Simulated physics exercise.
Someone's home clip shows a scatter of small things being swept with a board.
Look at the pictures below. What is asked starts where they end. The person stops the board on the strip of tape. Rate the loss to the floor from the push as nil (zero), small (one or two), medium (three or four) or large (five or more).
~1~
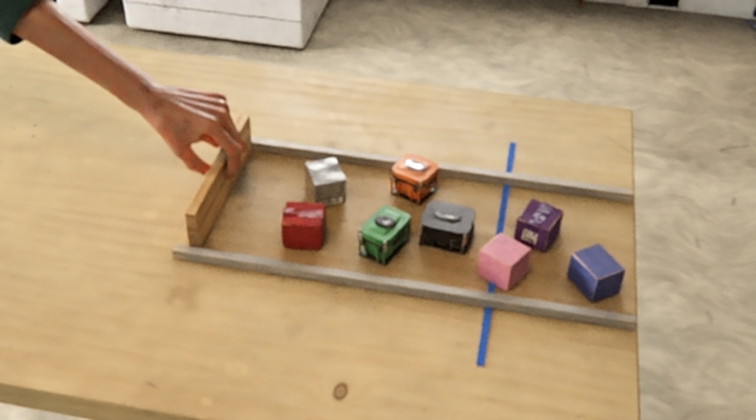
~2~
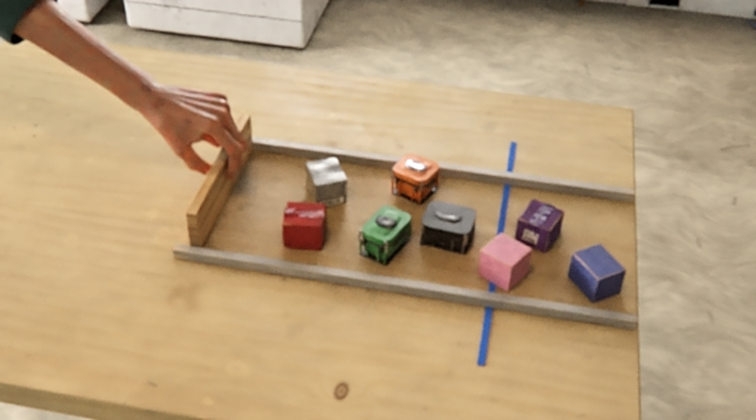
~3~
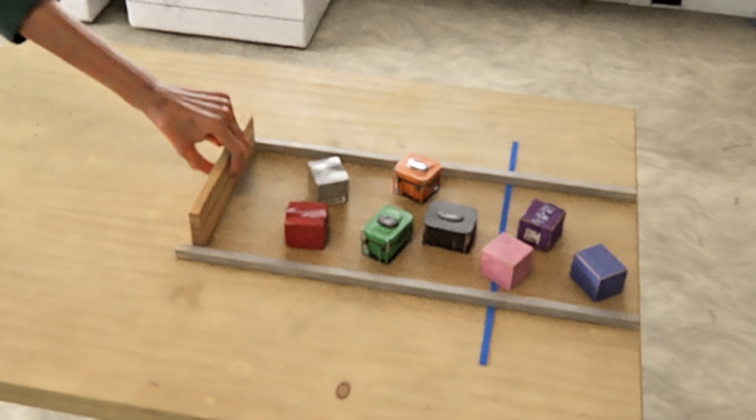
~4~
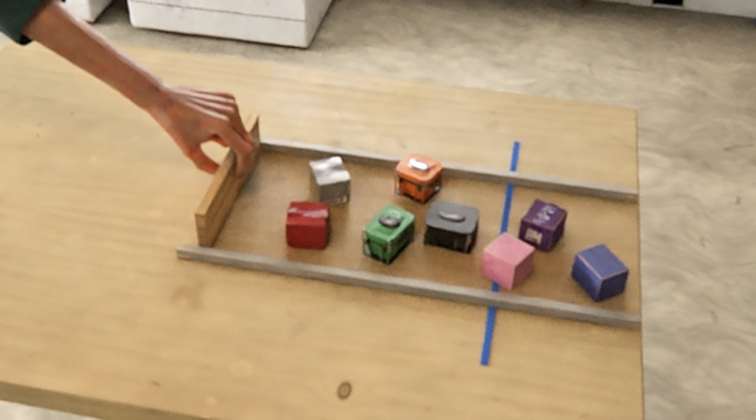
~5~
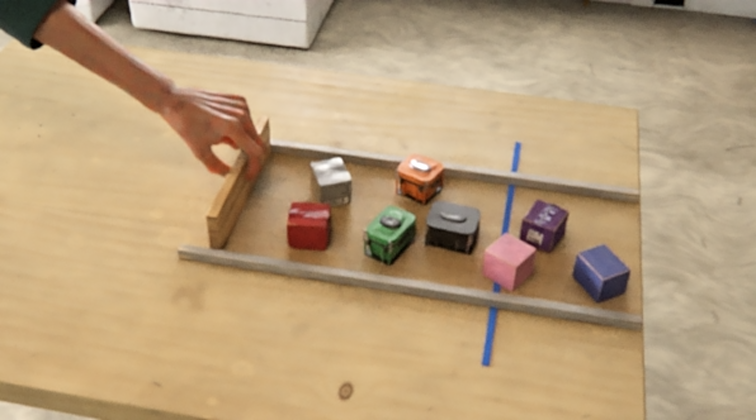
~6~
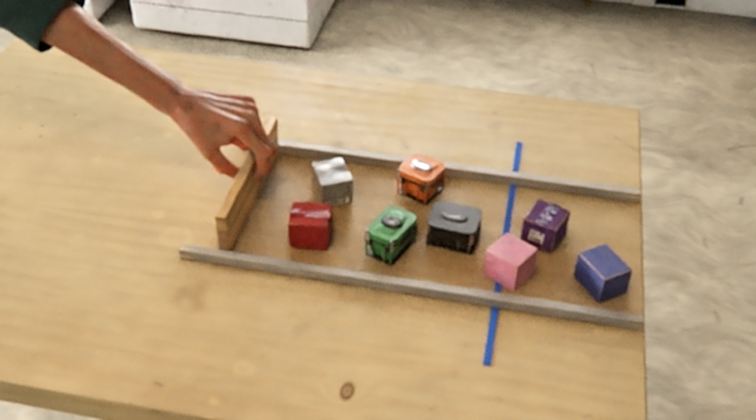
The loss is nil.
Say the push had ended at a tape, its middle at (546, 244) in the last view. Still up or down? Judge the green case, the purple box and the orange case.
Well, the green case sits tight, the purple box sits tight, and the orange case sits tight.
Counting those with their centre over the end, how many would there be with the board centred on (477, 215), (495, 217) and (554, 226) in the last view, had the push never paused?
Middles past end - pos 1: 0, pos 2: 0, pos 3: 2.
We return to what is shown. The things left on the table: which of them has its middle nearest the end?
Nearest at the end: The blue block.
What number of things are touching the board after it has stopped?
The number is 3.
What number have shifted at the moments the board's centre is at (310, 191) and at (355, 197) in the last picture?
I count 2 first and 3 after.
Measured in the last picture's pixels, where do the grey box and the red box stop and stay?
Middles: Around (525, 222) and around (522, 258).
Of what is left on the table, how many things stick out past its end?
The overhang total is 1.
Soon after, none off yet; blue block at rest near (602, 273); purple box at rest near (545, 225); pink block at rest near (510, 262).
After that, none off yet; blue block at rest near (605, 273); purple box displaced about its own width near (596, 220); pink block displaced about its own width near (558, 269).
In the end, the number that fall off is zero.
